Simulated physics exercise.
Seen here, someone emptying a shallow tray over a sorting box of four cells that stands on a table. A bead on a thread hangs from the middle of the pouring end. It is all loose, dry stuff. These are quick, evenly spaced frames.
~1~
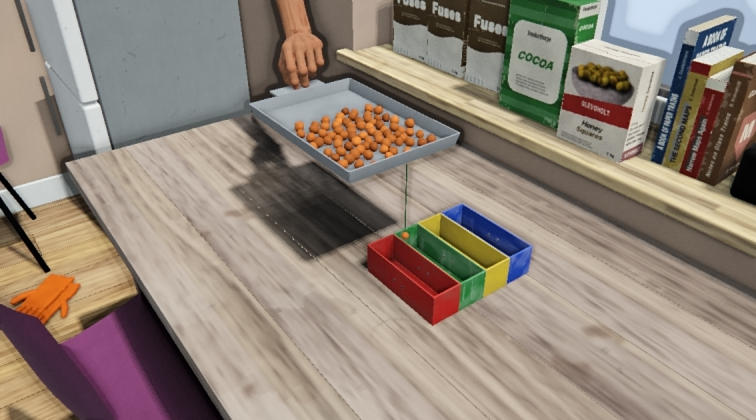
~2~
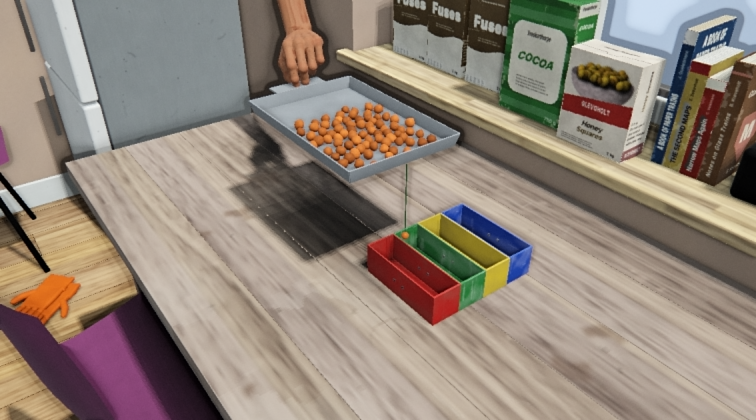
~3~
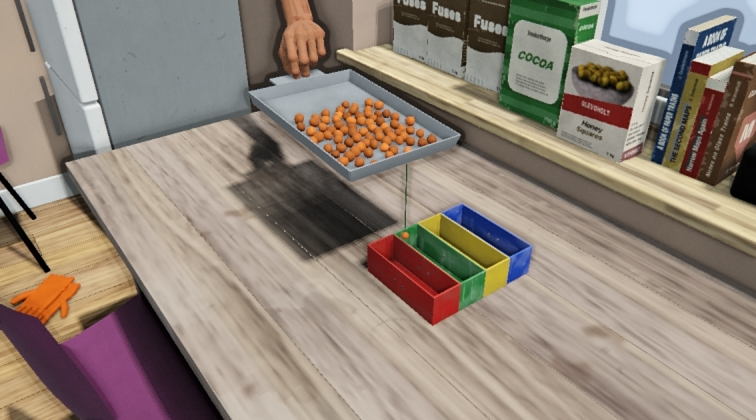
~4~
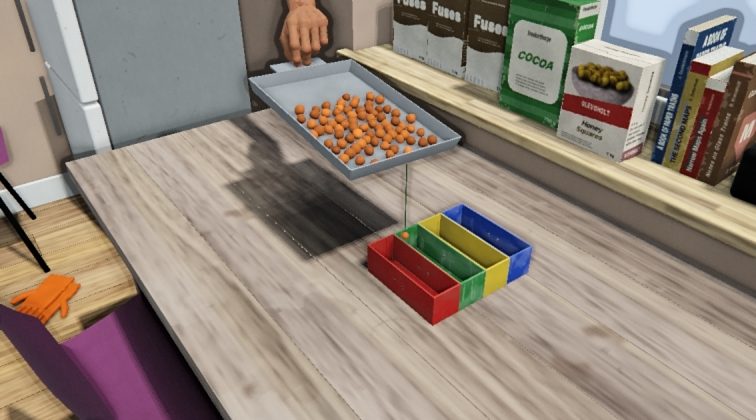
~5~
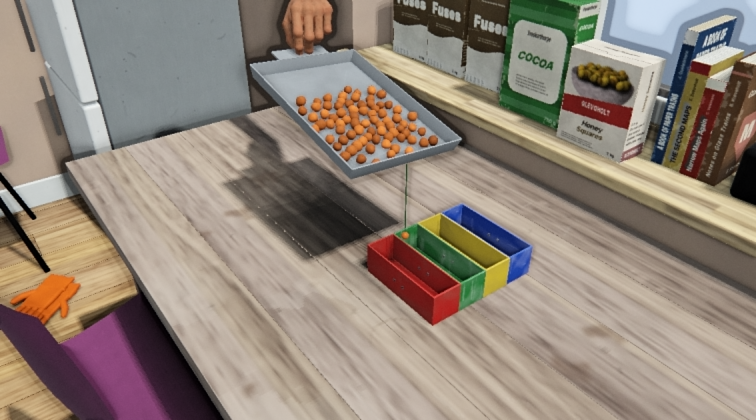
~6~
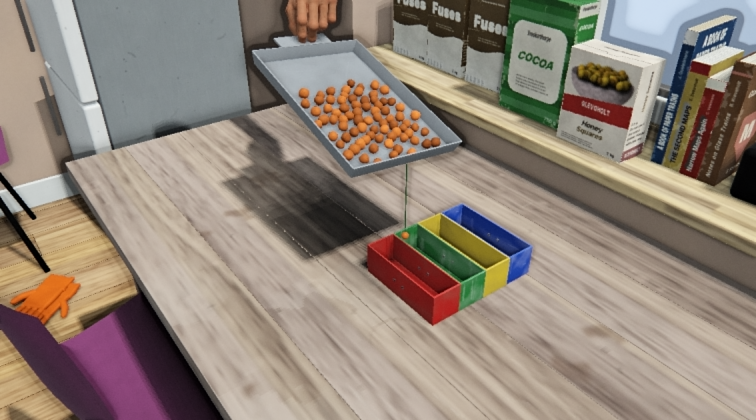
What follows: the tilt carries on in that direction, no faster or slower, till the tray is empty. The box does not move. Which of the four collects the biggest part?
Fullest: The yellow cell.
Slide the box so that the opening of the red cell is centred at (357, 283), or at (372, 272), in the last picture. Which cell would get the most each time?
At the first place the blue one, at the second that blue cell.
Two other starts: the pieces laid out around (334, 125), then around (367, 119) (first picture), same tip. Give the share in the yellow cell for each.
First some 40, then 40 per cent.
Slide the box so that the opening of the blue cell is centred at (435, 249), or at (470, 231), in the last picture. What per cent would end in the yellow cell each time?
Roughly 10 per cent, and 40 per cent.
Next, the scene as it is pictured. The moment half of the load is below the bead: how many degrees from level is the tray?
At about 110°.
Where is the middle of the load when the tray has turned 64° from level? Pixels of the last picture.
At about (413, 127).
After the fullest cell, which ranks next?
Next in line is green.
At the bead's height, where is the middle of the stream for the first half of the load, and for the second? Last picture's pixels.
At about (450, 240), then at (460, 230).
Shortly afterwards, tray tipped steeply; the whole lot on the tray.
Next, tray tipped past a quarter turn; near two thirds on the tray; near a third falling or outside the box.
Some moments later, tray tipped past a quarter turn; near half in the yellow cell; near a quarter in the green cell; a little in the blue cell; a little in the red cell; a little falling or outside the box.
In the end, tray tipped past a quarter turn; near half in the yellow cell; near a quarter in the green cell; a little in the blue cell; a little in the red cell; a little outside the box.
